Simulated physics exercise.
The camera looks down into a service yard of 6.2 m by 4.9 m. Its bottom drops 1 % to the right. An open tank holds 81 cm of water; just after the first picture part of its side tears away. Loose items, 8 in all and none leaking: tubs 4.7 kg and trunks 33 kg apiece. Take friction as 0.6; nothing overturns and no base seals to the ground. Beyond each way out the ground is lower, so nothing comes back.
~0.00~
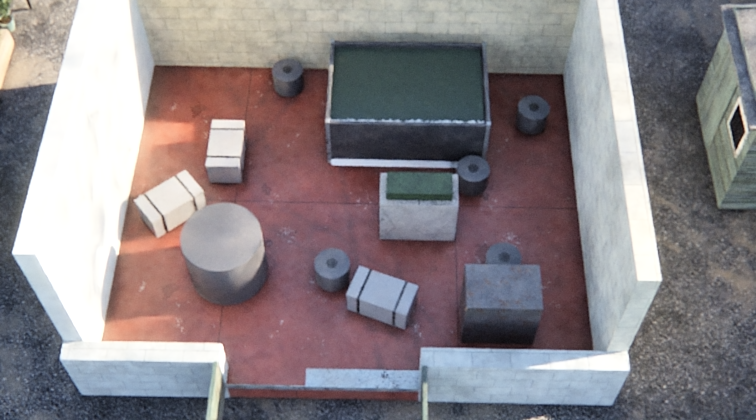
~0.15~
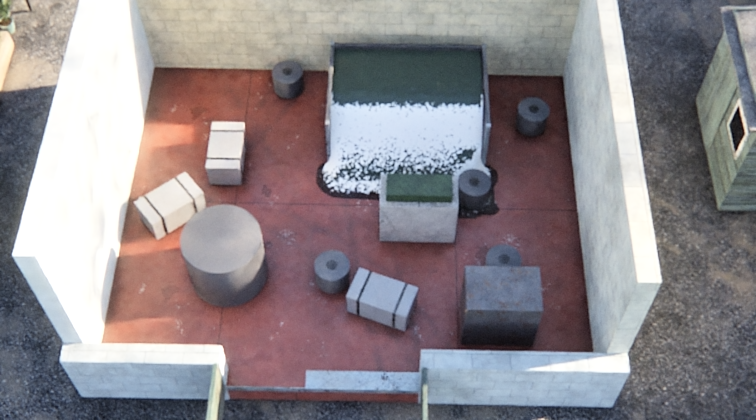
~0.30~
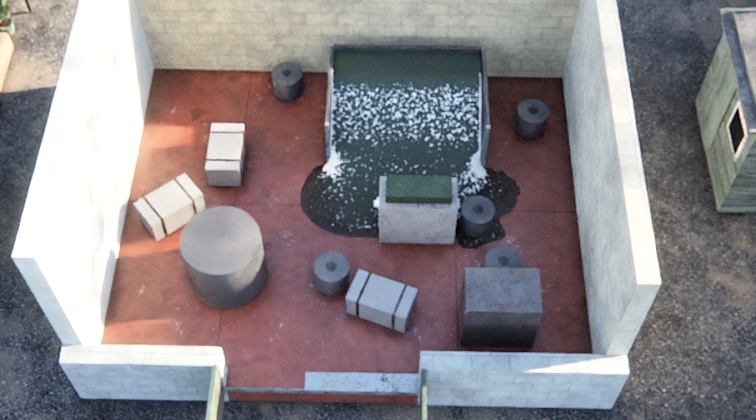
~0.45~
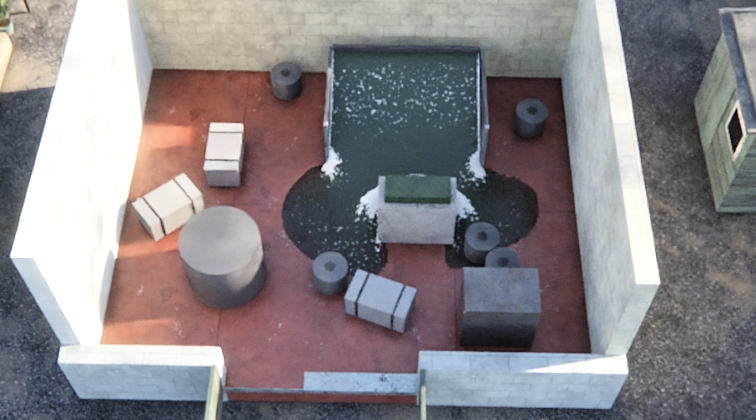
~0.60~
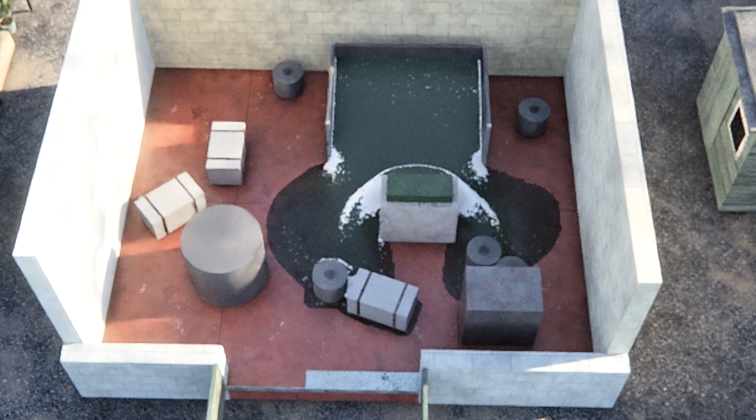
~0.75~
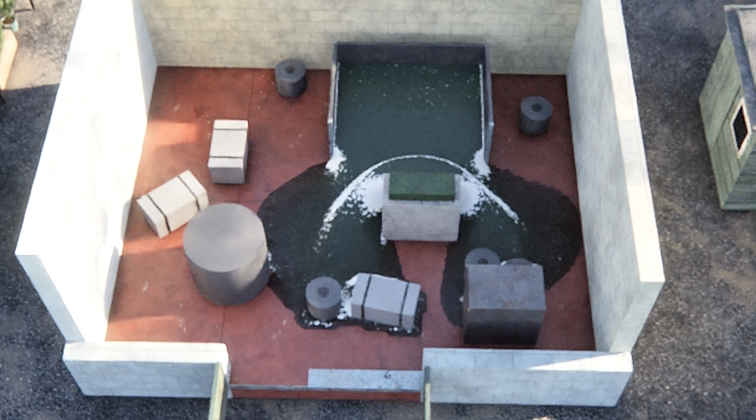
A large tank opens at the front and dark water spreads around blocks and tubs.
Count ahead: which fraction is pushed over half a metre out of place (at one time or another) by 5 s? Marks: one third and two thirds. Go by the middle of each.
It is two thirds or more.
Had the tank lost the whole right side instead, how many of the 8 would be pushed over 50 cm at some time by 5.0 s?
Then 5.
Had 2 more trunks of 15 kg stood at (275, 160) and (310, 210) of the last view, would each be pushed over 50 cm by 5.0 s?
In turn: Short of it, past it.
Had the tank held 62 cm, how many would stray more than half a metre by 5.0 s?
In that case 3 of them.
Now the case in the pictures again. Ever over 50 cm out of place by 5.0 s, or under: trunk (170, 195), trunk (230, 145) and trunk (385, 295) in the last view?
In that order: More, less, over.
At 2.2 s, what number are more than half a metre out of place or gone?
I count 4.
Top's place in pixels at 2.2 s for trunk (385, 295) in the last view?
Near (406, 349).
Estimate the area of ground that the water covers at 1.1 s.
Roughly 14 m2.
After 1.1 s 3 of 8 are over 50 cm from their spots; 2 afloat.
After 2.2 s 4 of 8 are over 50 cm from their spots; 1 afloat.
After 3.5 s 6 of 8 are over 50 cm from their spots; 3 afloat.
After 5.0 s 6 of 8 are over 50 cm from their spots, and 6 have been at some point; 3 afloat.
